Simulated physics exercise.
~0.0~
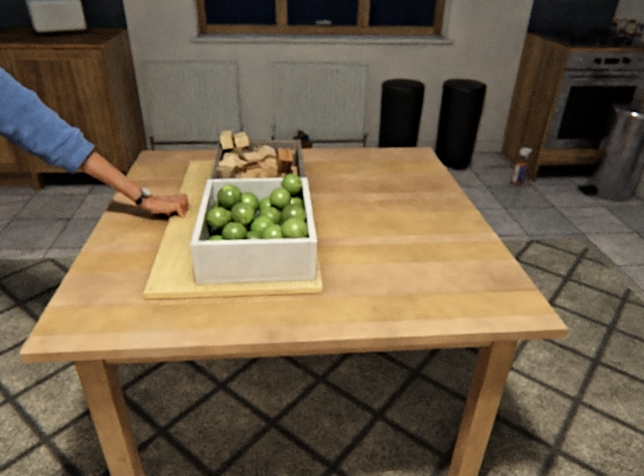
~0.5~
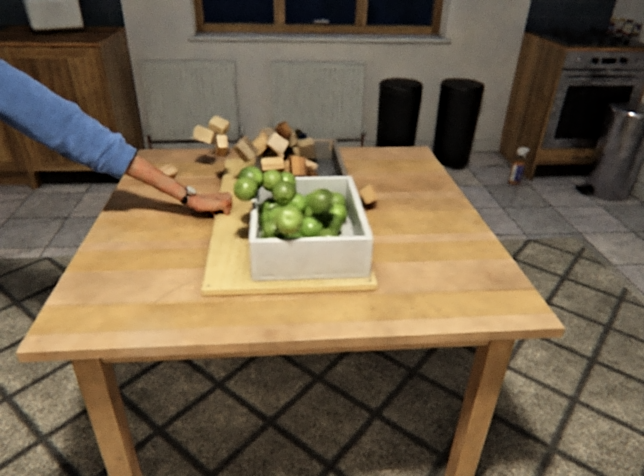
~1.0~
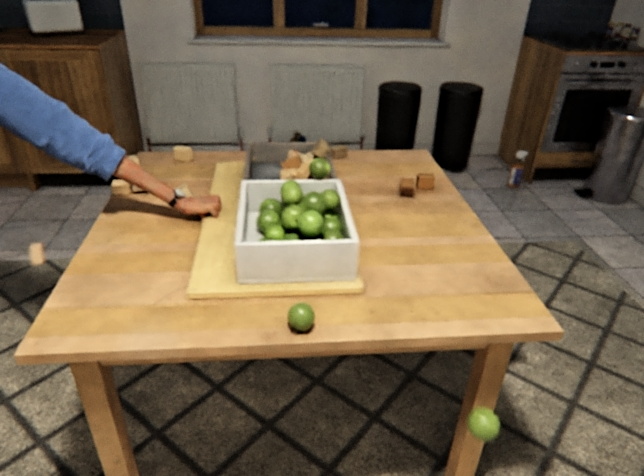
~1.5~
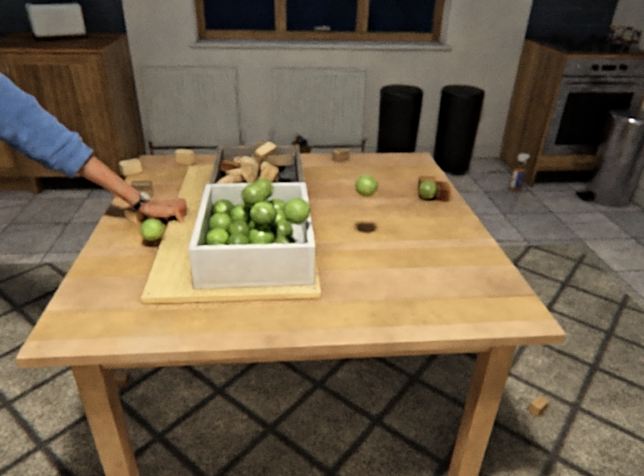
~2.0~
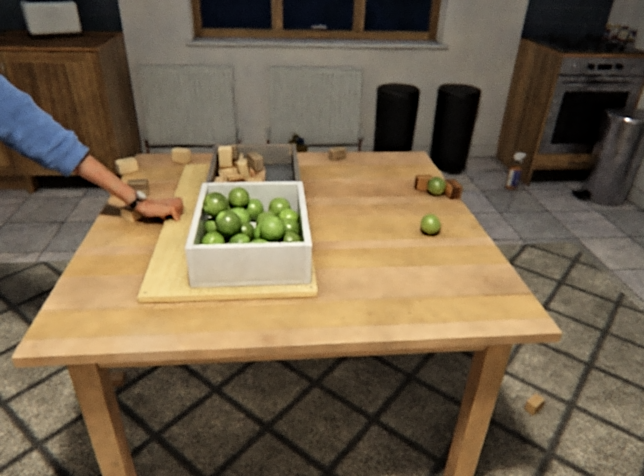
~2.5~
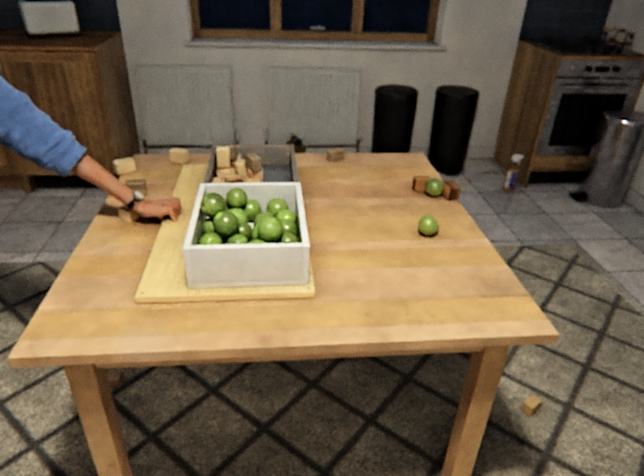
A blue-sleeved arm reaches in from the left toward a pale board on a wooden table, seen from above the front edge in a kitchen with a patterned rug. On the board, a white box of green apples sits before a grey box of wooden blocks. The board slides right, and blocks and apples fly up. It moves back left, scattering blocks across the table while apples spill to the front and right. Finally the boxes rest at left, still holding many apples and some blocks, with two apples and several blocks lying on the table and one block on the rug.
